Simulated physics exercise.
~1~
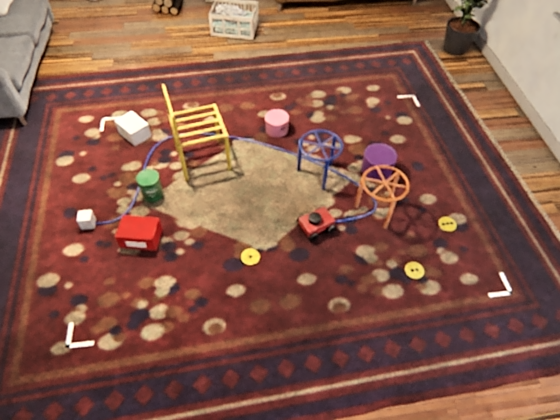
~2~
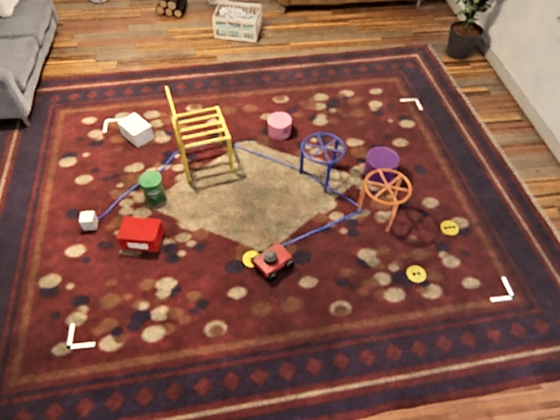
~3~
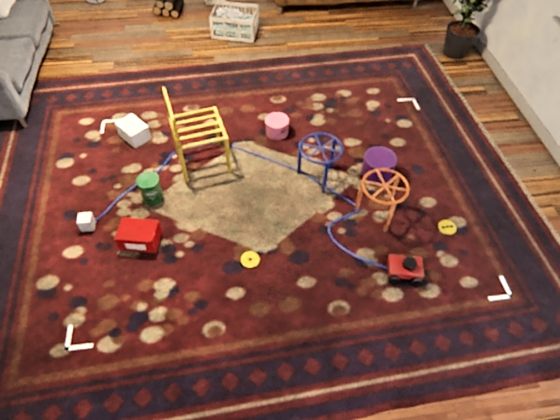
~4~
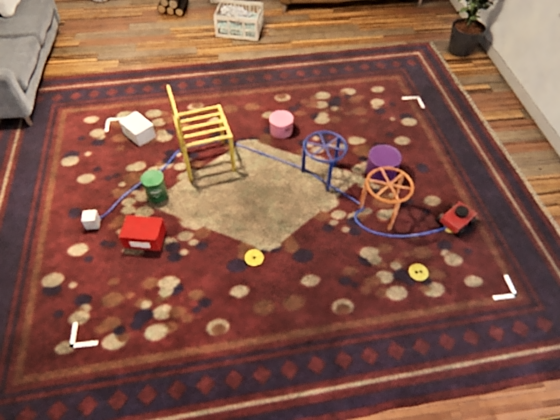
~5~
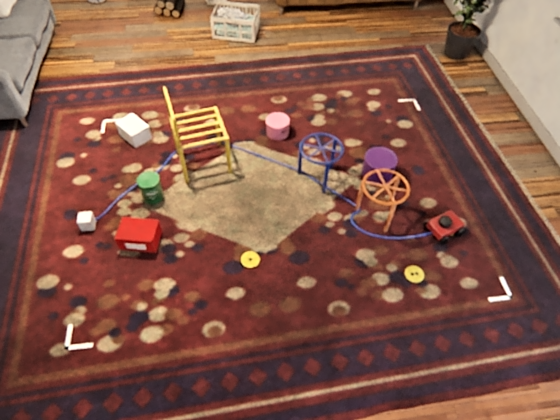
On a patterned rug, a red cart tows a blue lead past stools that stay standing.
